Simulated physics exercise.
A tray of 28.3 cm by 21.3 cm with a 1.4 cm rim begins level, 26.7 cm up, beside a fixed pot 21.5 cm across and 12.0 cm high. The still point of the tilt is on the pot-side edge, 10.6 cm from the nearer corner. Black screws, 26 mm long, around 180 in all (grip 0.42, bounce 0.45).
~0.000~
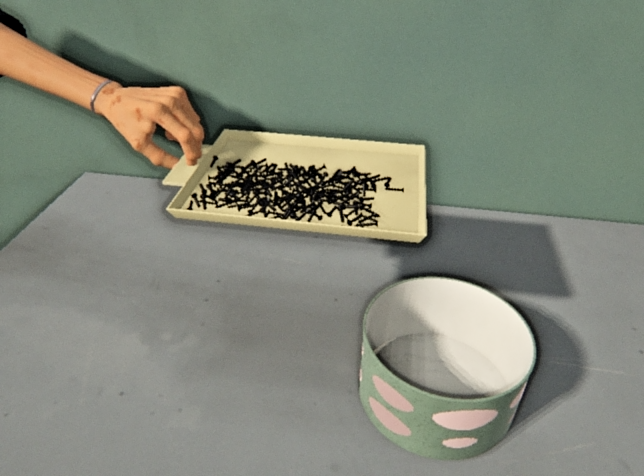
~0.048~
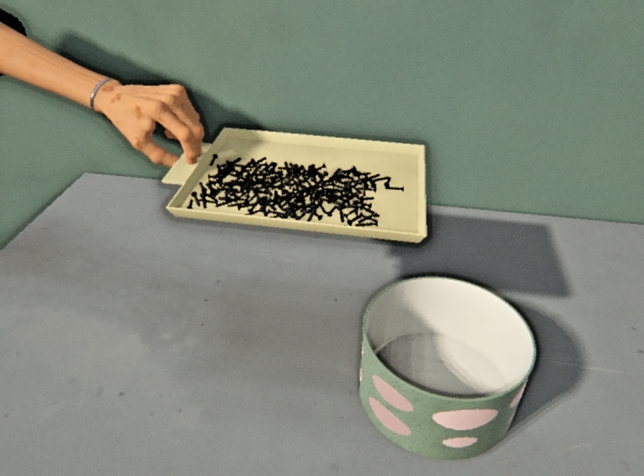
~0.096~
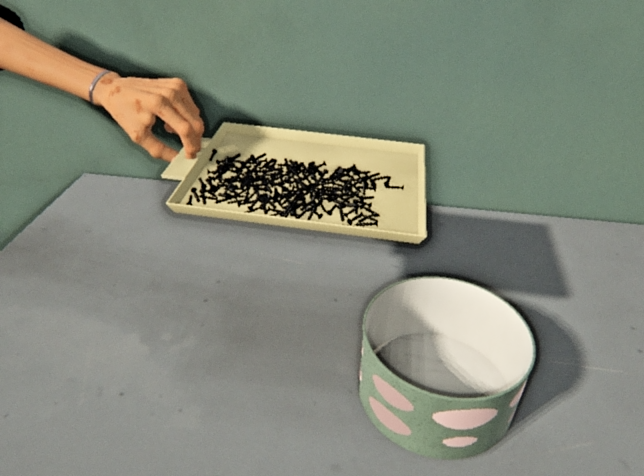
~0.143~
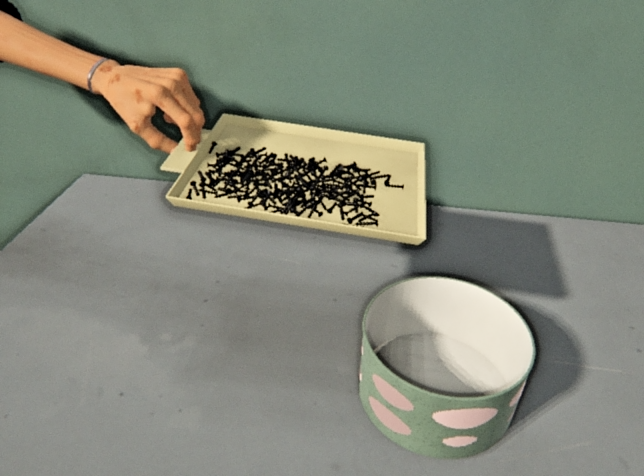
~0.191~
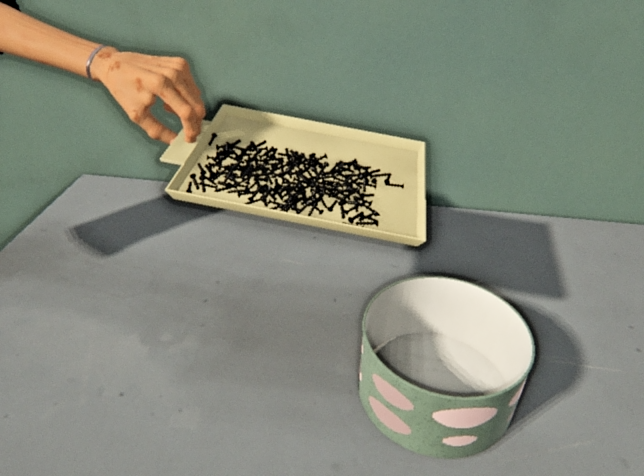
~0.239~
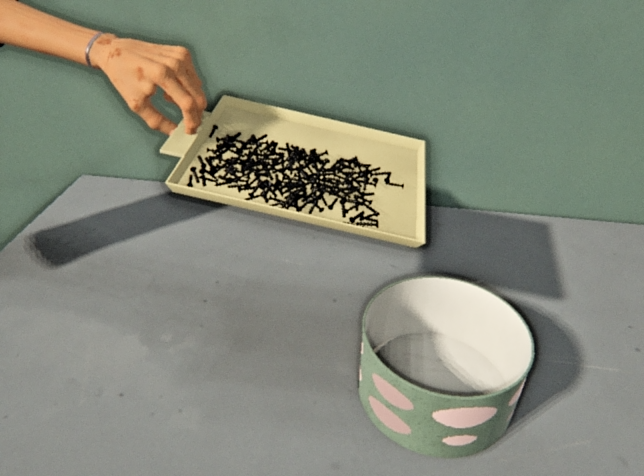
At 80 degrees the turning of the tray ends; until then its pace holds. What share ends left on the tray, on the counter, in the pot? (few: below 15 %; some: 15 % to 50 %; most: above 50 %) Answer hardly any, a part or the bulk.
Tray hardly any, counter hardly any, pot the bulk.
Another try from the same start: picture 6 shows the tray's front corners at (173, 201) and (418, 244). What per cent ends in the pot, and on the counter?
Pot 55, counter 45.
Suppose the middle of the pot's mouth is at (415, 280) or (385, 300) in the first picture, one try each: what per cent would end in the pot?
Some 50 and 85 per cent.
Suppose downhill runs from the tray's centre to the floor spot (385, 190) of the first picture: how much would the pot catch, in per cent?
About 75 per cent.
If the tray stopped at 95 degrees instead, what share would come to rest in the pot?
Then about 100 per cent.
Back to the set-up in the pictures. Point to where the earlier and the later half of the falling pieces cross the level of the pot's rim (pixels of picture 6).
At about (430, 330), then at (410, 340).
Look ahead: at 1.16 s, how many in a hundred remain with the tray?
Some 35 per cent of the load.
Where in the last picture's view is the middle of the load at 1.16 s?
Near (421, 288).
After 0.79 s, tilt 43 degrees; the tray holds 100 %, the pot 0 %.
After 1.16 s, tilt 66 degrees; the tray holds 35 %, the pot 45 %.
After 1.61 s, tilt 80 degrees; the tray holds 0 %, the pot 95 %.
At rest (2.2 s), tray 0 %, counter 0 %, pot 100 %.
